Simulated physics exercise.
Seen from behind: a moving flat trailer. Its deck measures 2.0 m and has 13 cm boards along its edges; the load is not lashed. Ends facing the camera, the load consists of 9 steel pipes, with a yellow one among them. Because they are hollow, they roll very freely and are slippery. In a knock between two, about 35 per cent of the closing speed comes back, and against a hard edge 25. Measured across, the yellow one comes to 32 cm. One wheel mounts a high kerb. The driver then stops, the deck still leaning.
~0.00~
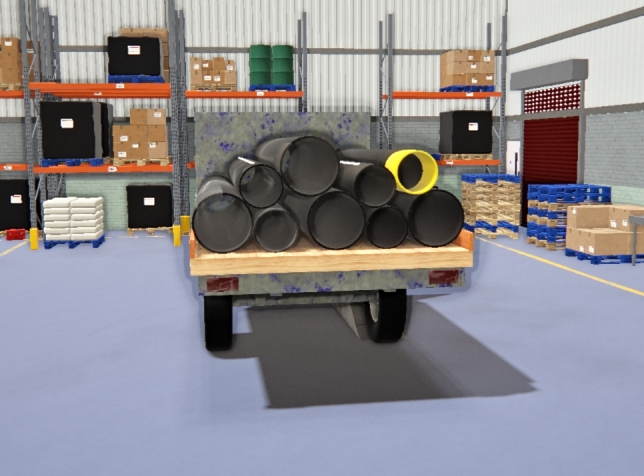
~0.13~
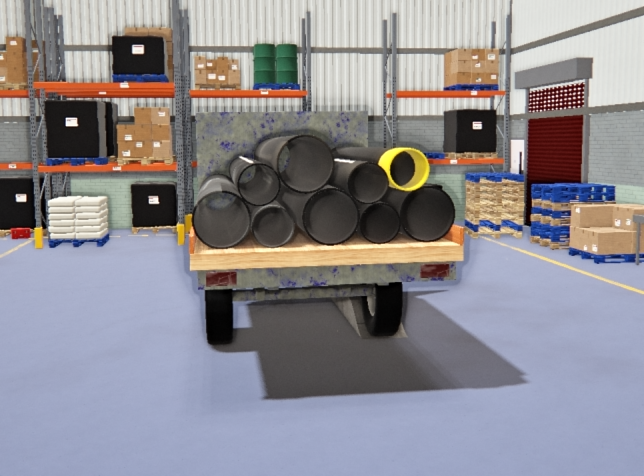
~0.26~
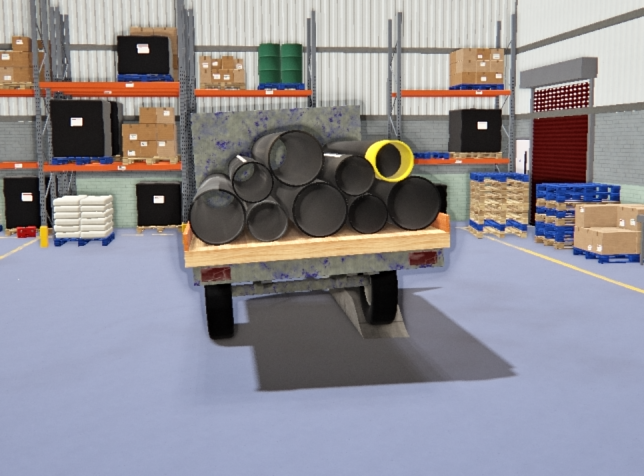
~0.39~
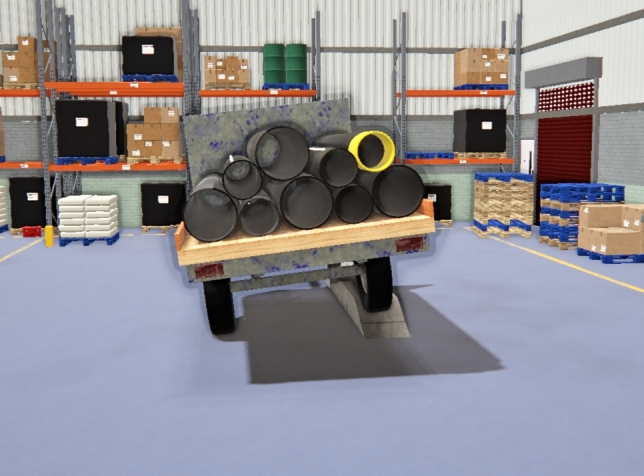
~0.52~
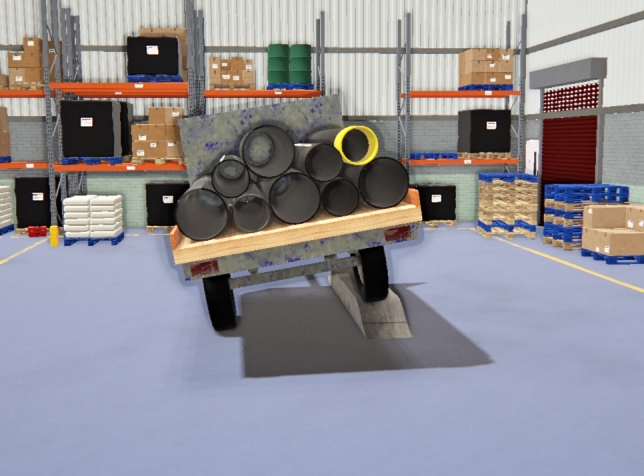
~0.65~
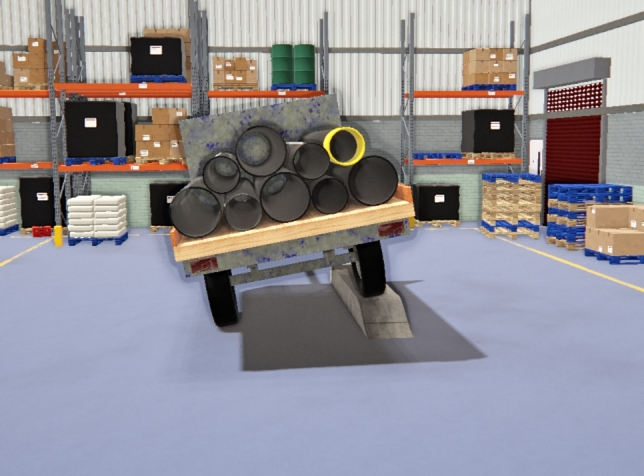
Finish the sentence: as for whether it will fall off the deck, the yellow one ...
... does not.
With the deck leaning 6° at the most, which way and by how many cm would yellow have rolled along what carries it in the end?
Shift: Near 5 cm to the left.
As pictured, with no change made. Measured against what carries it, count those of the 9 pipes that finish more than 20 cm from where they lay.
0.
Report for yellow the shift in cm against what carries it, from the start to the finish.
Result - yellow: 10.
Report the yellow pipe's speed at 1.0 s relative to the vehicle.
Around 0.0 m/s.
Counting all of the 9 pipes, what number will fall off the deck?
0 of them.
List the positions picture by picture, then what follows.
In the first picture, yellow (417, 172); 5 of the 9 make up the bottom layer.
In the second picture, yellow (408, 170); the deck is level.
In the third picture, yellow (393, 161); the deck slopes 3° down to the left.
In the fourth picture, yellow (375, 151); the deck slopes 6° down to the left.
In the fifth picture, yellow (359, 145); the deck slopes 9° down to the left.
In the sixth picture, yellow (346, 146); the deck slopes 10° down to the left.
Then, 1.0 s in, yellow is up on others, 50 cm from the right edge; 0 of 9 are off.
Then, 1.2 s in, still the same for yellow; 0 of 9 are off.
Then, 1.5 s in, yellow is up on others, 50 cm from the right edge, rolling right; 0 of 9 are off.
In the end (1.8 s), yellow is up on others, 45 cm from the right edge; 0 of 9 are off.
